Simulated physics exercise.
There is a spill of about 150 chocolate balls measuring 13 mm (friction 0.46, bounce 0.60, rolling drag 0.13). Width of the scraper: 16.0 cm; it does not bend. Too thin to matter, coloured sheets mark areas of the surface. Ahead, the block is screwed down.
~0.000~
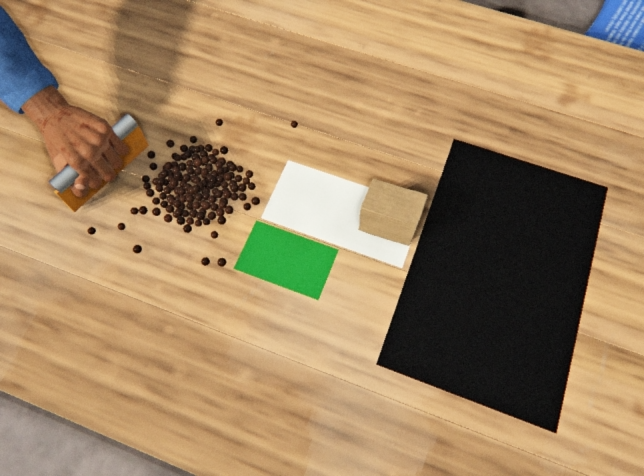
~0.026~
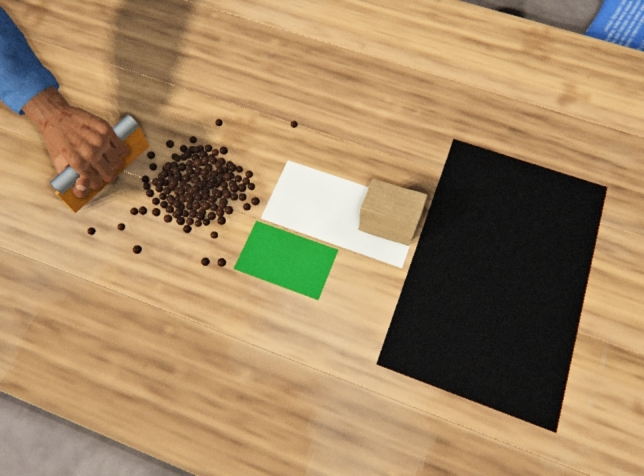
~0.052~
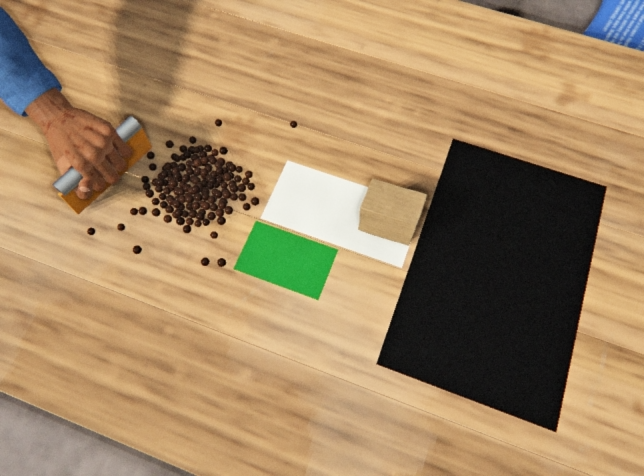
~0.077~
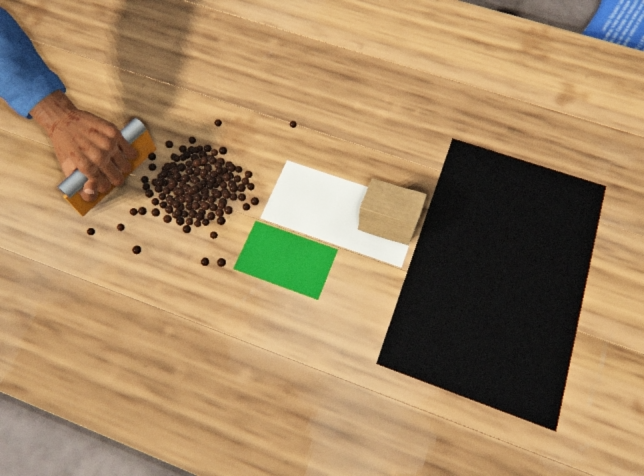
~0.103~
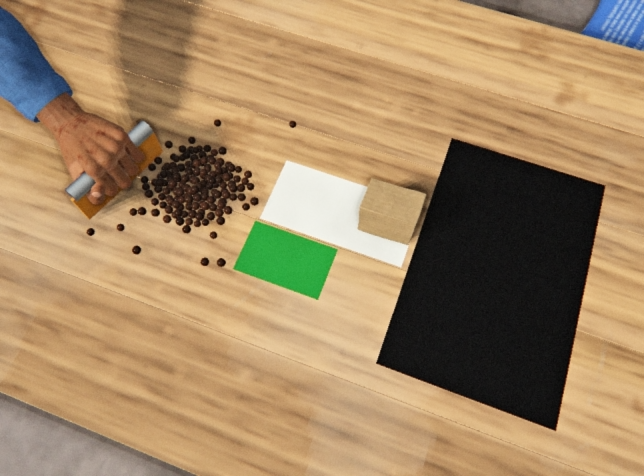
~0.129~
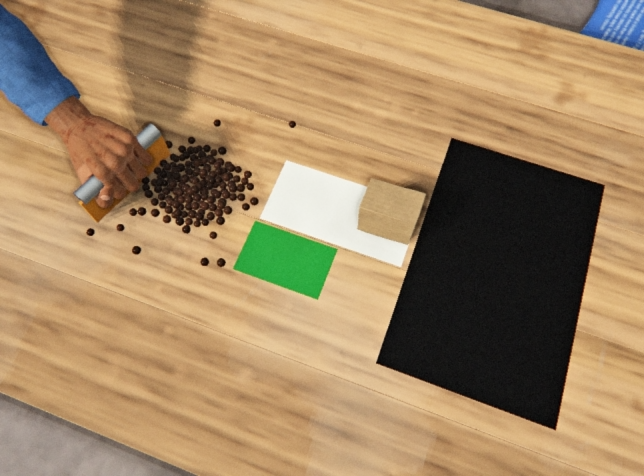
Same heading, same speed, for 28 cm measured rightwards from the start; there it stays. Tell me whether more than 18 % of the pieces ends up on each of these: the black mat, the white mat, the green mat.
Black mat - not more; white mat - more; green mat - more.
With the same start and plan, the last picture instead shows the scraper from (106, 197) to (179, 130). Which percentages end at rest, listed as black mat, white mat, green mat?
Final: Black mat = 0%, white mat = 30%, green mat = 20%.
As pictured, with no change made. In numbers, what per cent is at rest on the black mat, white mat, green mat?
The black mat ends with 0 per cent, the white mat with 25 per cent and the green mat with 25 per cent.
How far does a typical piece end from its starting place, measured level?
I'd guess near 18 cm, give or take.
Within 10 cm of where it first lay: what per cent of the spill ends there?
I'd put it near 20 per cent.
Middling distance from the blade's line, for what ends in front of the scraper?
I'd estimate near 6 centimetres.
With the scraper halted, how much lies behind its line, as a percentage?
Roughly 30 %.
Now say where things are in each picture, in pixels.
In the first picture, scraper from (61, 194) to (136, 128); moved 0.0 cm; 0 pieces shifted; middle of the spill at (197, 180); green mat at (286, 259); white mat at (343, 212); black mat at (500, 270); block at (394, 201).
In the second picture, scraper from (62, 195) to (137, 129); moved 0.2 cm; 0 pieces shifted; middle of the spill at (197, 181).
In the third picture, scraper from (65, 197) to (140, 130); moved 0.7 cm; 0 pieces shifted; middle of the spill at (197, 181).
In the fourth picture, scraper from (70, 199) to (145, 132); moved 1.6 cm; 0 pieces shifted; middle of the spill at (196, 181).
In the fifth picture, scraper from (77, 202) to (152, 135); moved 2.9 cm; 1 pieces shifted; middle of the spill at (196, 181).
In the sixth picture, scraper from (85, 205) to (159, 137); moved 4.4 cm; 2 pieces shifted; middle of the spill at (196, 181); green mat at (286, 259); white mat at (341, 212); black mat at (498, 268); block at (393, 201). Its speed is about 0.55 m/s.
After 0.36 s, scraper 17 cm from its start, spill 21 cm wide; white mat 5 %, off the mats 95 %.
After 0.60 s, scraper 28 cm from its start, spill 25 cm wide; green mat 30 %, white mat 25 %, off the mats 40 %.
After 0.80 s, scraper 28 cm from its start, spill 26 cm wide; green mat 25 %, white mat 25 %, off the mats 50 %.
In the end, at 1.1 s, green mat 25 %, white mat 25 %, black mat 0 %, off the mats 50 %.
